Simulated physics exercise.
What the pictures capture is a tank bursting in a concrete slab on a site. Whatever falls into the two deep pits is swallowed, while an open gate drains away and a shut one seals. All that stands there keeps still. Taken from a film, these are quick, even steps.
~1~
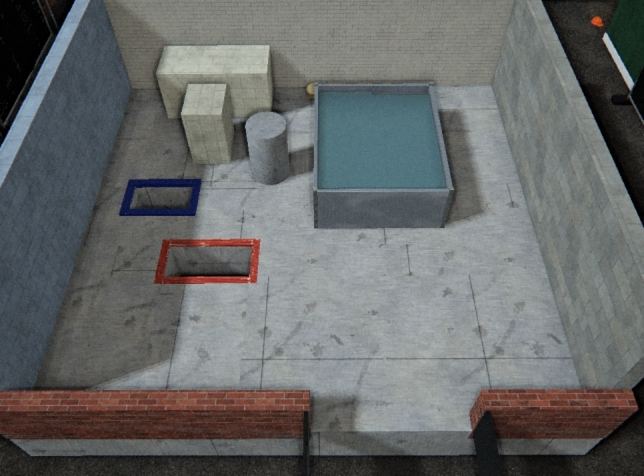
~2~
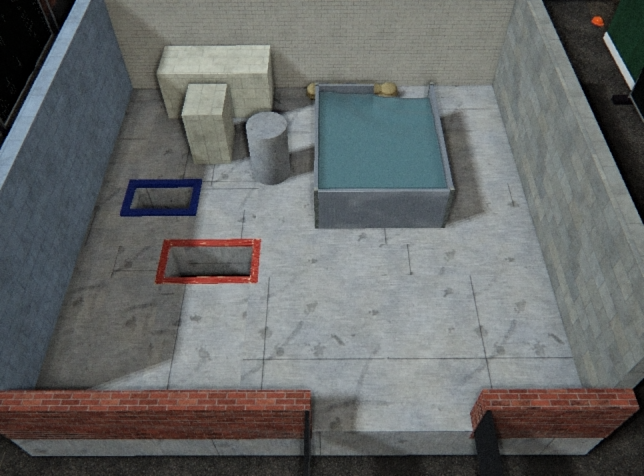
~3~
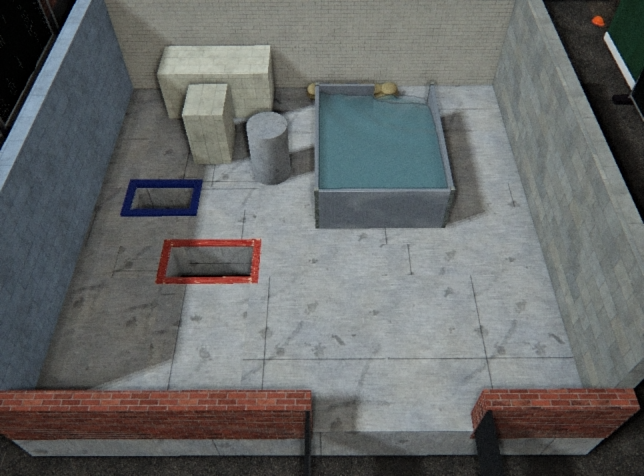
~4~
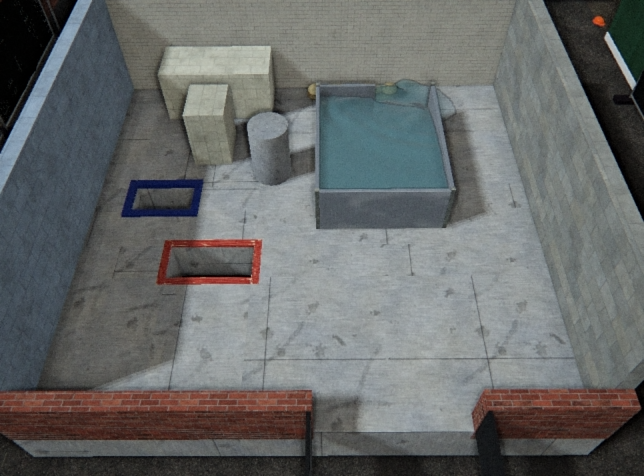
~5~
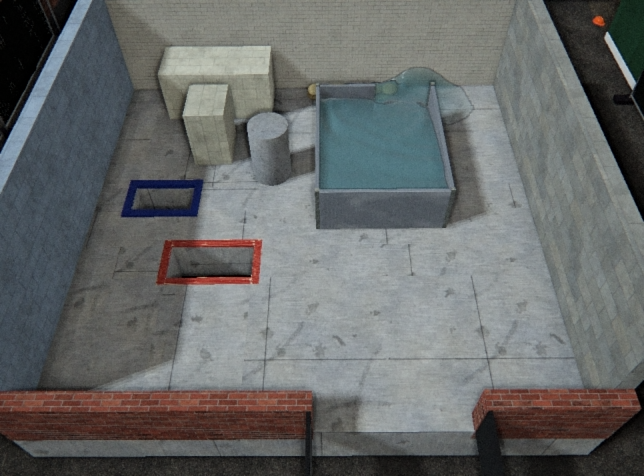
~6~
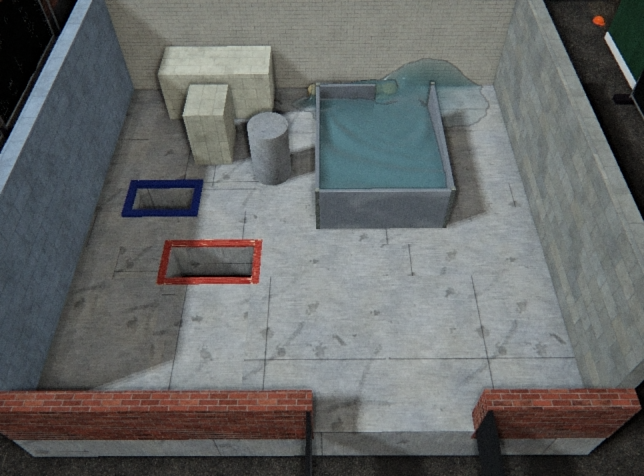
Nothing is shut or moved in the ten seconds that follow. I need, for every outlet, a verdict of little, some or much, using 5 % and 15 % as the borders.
Verdicts: Gate, some; blue pit, little; red pit, some.
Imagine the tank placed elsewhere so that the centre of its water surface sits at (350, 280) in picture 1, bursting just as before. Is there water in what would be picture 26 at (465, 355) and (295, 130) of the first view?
Result, in sequence: Unreached; waterlogged.
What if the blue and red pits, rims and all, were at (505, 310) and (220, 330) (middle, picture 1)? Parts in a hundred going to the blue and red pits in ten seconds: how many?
My answer: Blue gets 20 percent, red gets 6 percent.
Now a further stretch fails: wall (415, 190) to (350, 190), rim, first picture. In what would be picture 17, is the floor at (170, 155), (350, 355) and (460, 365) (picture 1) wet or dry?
Going point by point: Left unwetted, waterlogged, waterlogged.
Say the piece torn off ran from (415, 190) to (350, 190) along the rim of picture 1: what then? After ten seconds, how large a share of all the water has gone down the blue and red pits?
Per cent: Blue 2, red 2.
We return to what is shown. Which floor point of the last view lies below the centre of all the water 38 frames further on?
Estimate: (384, 190).
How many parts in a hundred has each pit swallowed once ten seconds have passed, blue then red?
I'd put them at roughly 0 and 10 per cent respectively.
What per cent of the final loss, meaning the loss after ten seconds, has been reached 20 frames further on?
Note - share reached: 5 %.
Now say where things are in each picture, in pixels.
The first picture shows the open tank at (378, 137) is whole and still.
In the second picture, water pours out on the open tank's far side and has run to a hidden place.
In the third picture, the front is at a hidden place, out from the gap on the open tank's far side.
In the fourth picture, the front is at a hidden place, out from the gap on the open tank's far side.
In the fifth picture, water pours out on the open tank's far side and has run to (457, 87).
In the sixth picture, water pours out on the open tank's far side and has run to (296, 104).
A moment on, water covers 15 % of the floor; the gate 0 %, the blue pit 0 %, the red pit 0 %.
Next, water covers 25 % of the floor; the gate 0 %, the blue pit 0 %, the red pit 0 %.
Then, water covers 55 % of the floor; the gate 0 %, the blue pit 0 %, the red pit 1 %.
Later, water covers 75 % of the floor; the gate 5 %, the blue pit 1 %, the red pit 4 %.
In the end, water covers 95 % of the floor; the gate 11 %, the blue pit 1 %, the red pit 9 %.
